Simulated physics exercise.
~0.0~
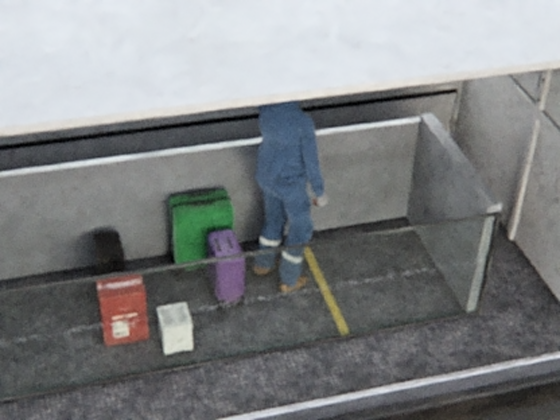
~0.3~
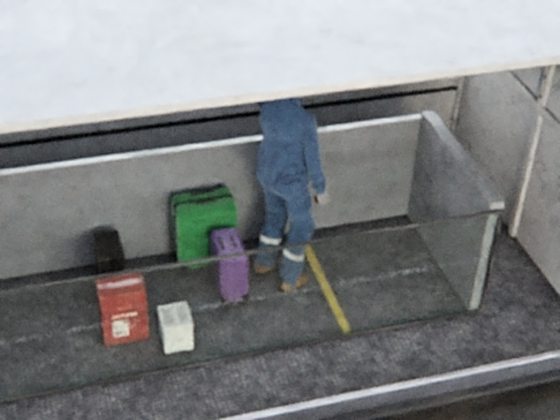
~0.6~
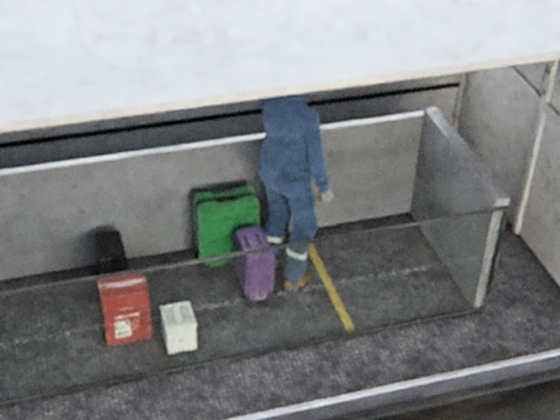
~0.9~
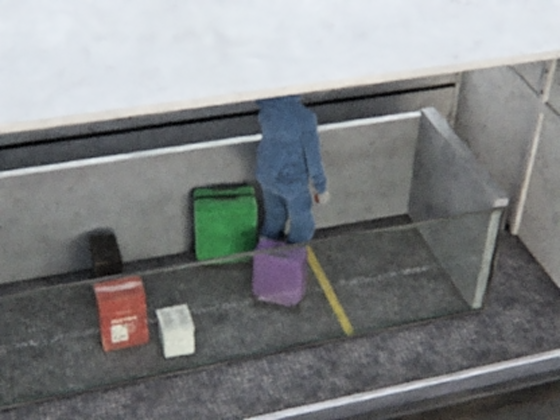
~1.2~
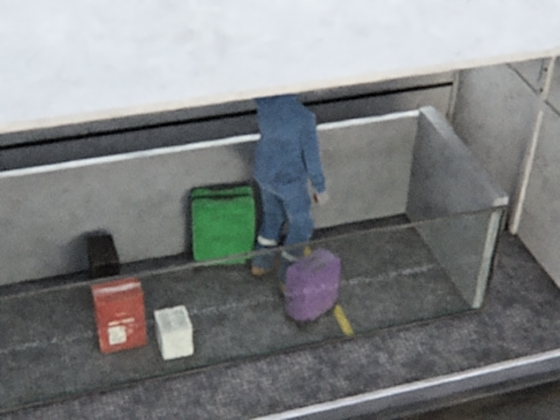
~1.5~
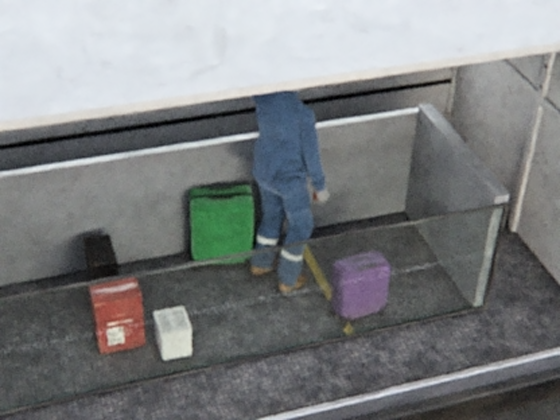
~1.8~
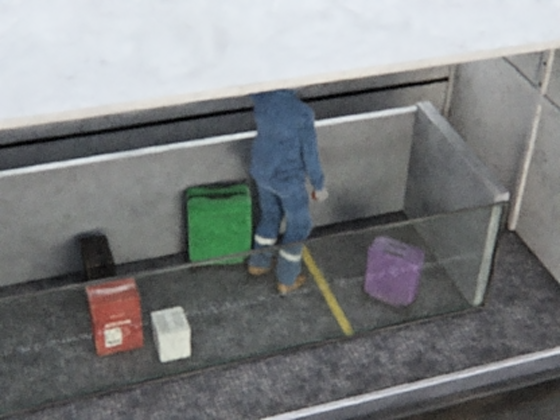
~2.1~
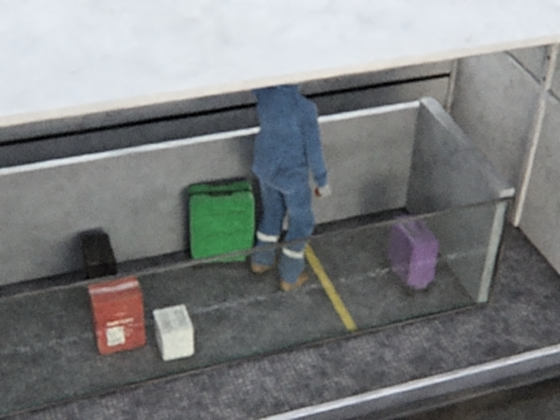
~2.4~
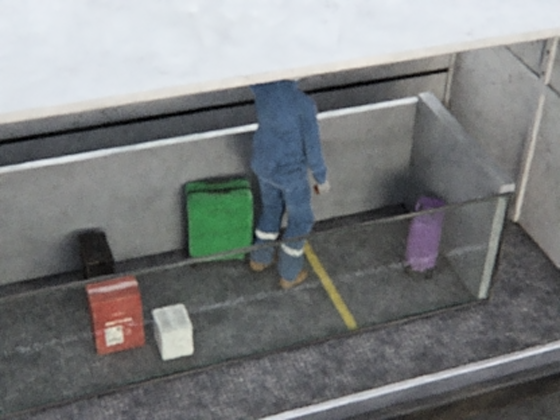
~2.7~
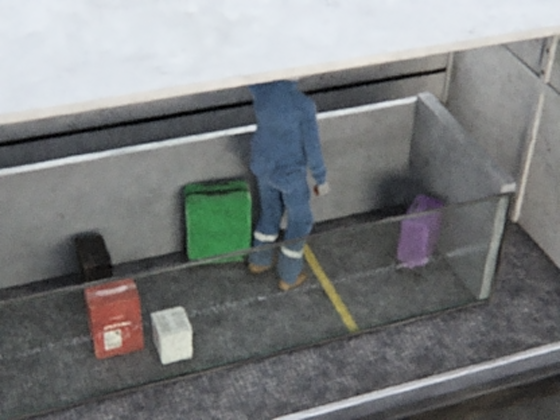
A purple case rolls across a grey-floored, glass-fronted bay, seen from above, while a person in blue overalls stands almost still beside a yellow floor line. A large green case stands to the person's left, with a dark carton, a red pack and a small white tub farther left. The green case shifts slightly right, then stays put. The purple case slides right past the person's feet, turning as it crosses the yellow line. It continues right, then drifts toward the back and stops near the end wall, still upright, while the others remain left of the line.
